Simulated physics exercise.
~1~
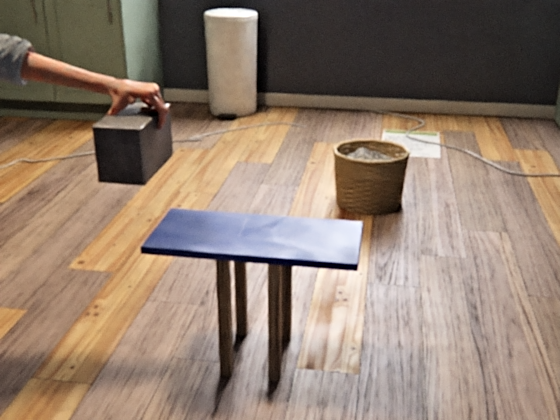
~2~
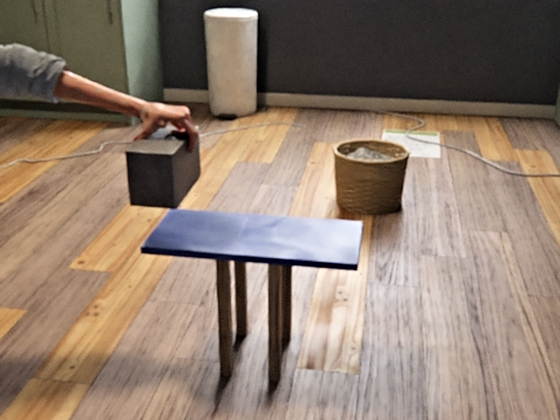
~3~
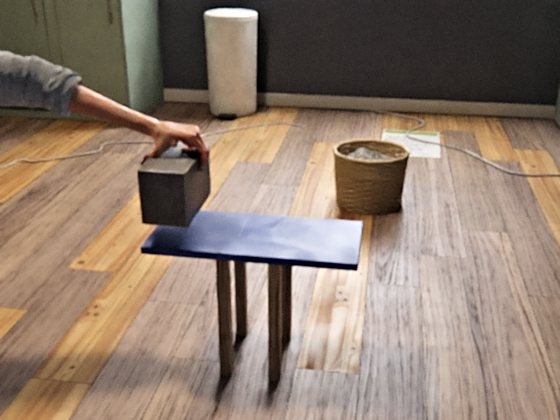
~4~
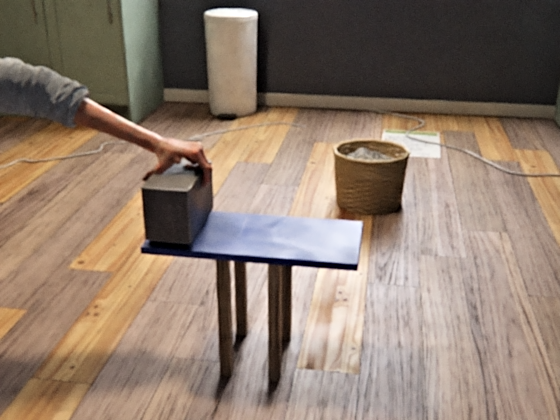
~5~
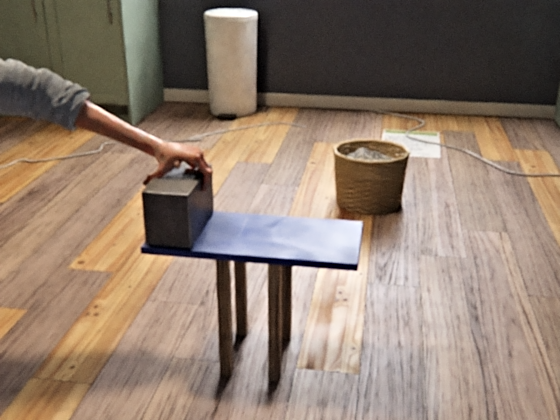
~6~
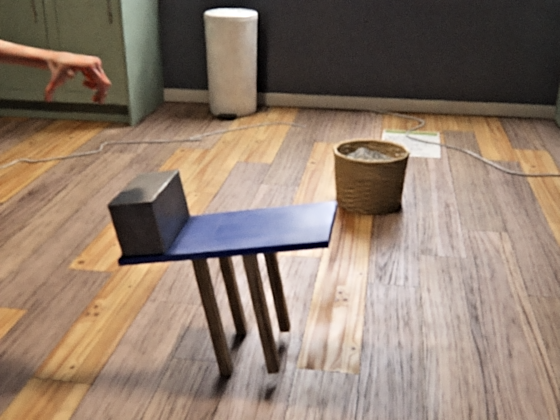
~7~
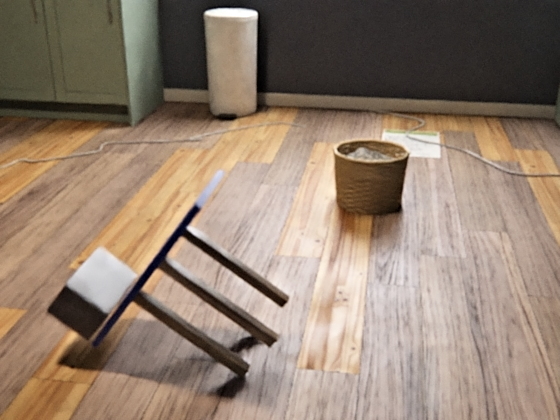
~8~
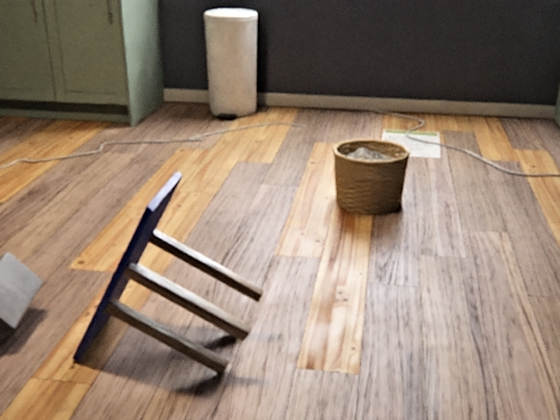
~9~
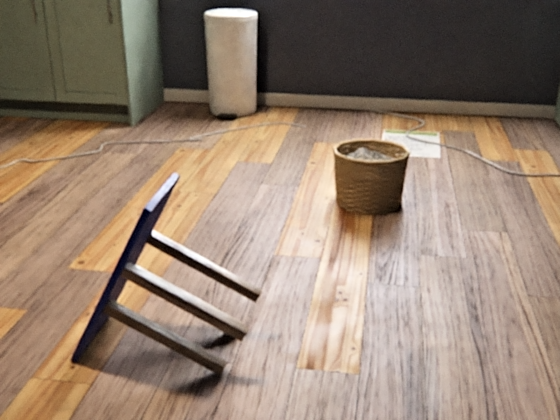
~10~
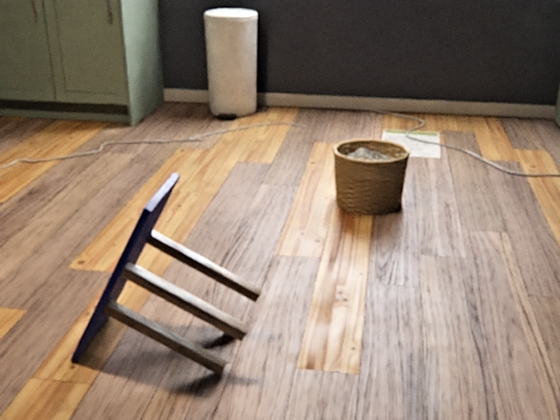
On a wood-plank floor in a room with a dark wall, a small blue-topped trestle stands near a woven basket and a tall white bin. A hand reaches in from the left, carrying a dark gray block to the right and down toward the trestle. It sets the block on the left end of the blue top and holds it there briefly. Once the hand lets go and draws back, the trestle tips over to the left. The block slides off and tumbles out of view, leaving the trestle resting on its top's edge, legs angled toward the right.
